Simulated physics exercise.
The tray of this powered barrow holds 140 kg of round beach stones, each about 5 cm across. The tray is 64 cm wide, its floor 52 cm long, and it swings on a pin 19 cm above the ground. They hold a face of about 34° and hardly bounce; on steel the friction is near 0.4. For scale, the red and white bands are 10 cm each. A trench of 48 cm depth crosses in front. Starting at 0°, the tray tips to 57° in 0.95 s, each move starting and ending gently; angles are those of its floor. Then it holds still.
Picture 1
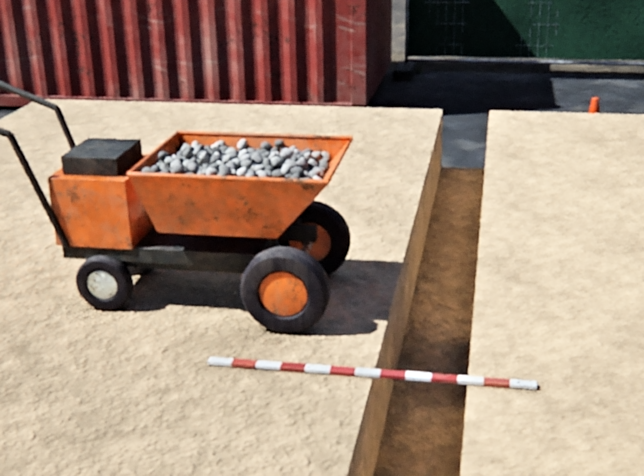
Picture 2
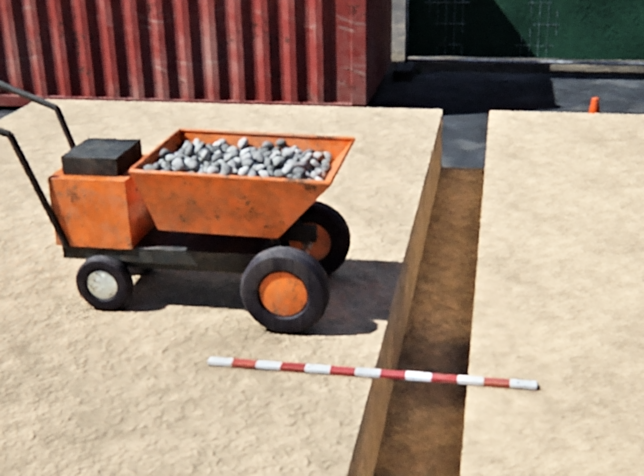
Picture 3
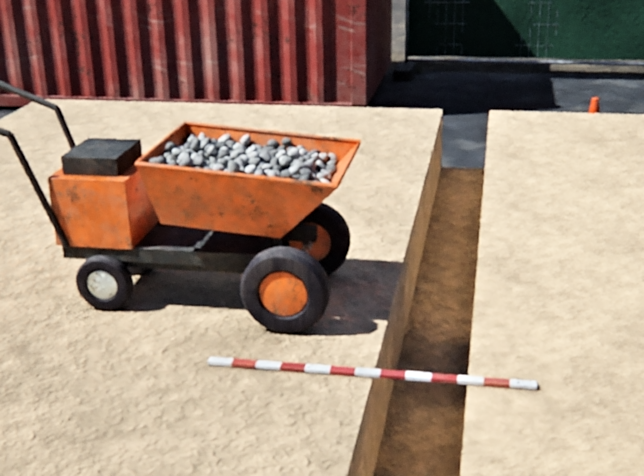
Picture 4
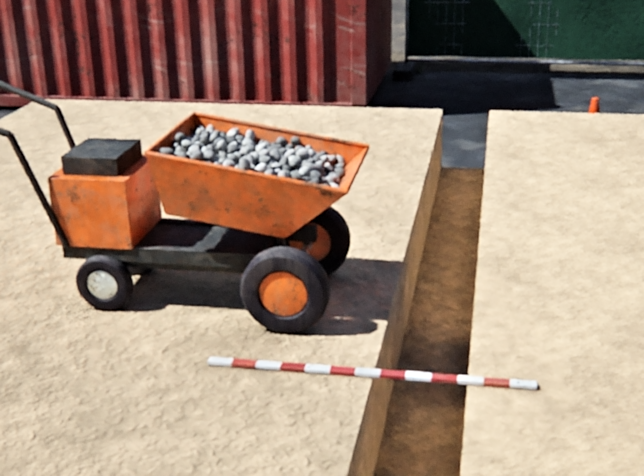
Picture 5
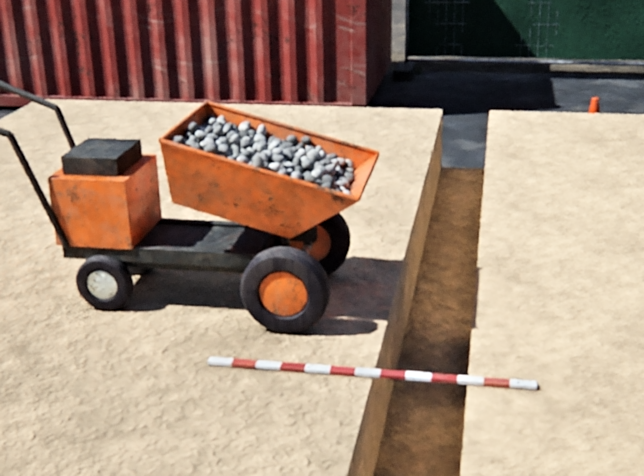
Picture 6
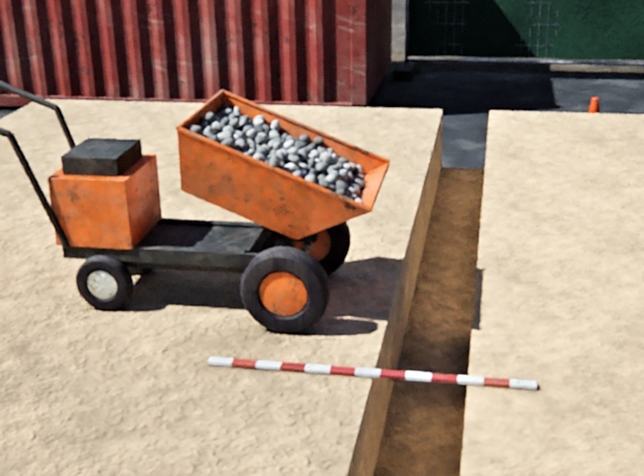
On pale ground beside a narrow trench, with a red container behind, an orange powered barrow stands still with a tray of rounded grey stones. The tray, level at first, tilts slowly, then further, its rear rising and its front lip lowering toward the right while the stones stay inside.
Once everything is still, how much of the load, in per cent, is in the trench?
About 61 per cent.
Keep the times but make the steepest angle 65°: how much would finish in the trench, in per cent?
It would be near 60 per cent.
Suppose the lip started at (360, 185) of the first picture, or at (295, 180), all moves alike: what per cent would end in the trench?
First some 40, then 85 per cent.
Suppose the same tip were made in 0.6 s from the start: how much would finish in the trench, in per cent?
Then about 50 per cent.
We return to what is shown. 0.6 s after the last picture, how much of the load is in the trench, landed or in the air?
Some 20 per cent.
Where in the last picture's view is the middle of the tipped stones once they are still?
Around (454, 386).
Then, 0.3 s after the last picture the floor is at 48°, 100 % in the tray; the foremost stones are at (400, 229).
Then, 0.6 s after the last picture the floor is at 57°, 80 % in the tray, 18 % in the trench, 2 % past the trench; the foremost stones are at (486, 297).
Then, 1.0 s after the last picture the floor is at 57°, 44 % in the tray, 30 % in the trench, 27 % past the trench; the foremost stones are at (612, 324).
Then, 2.9 s after the last picture the floor is at 57°, 10 % in the tray, 61 % in the trench, 30 % past the trench; the foremost stones are past the picture's edge.
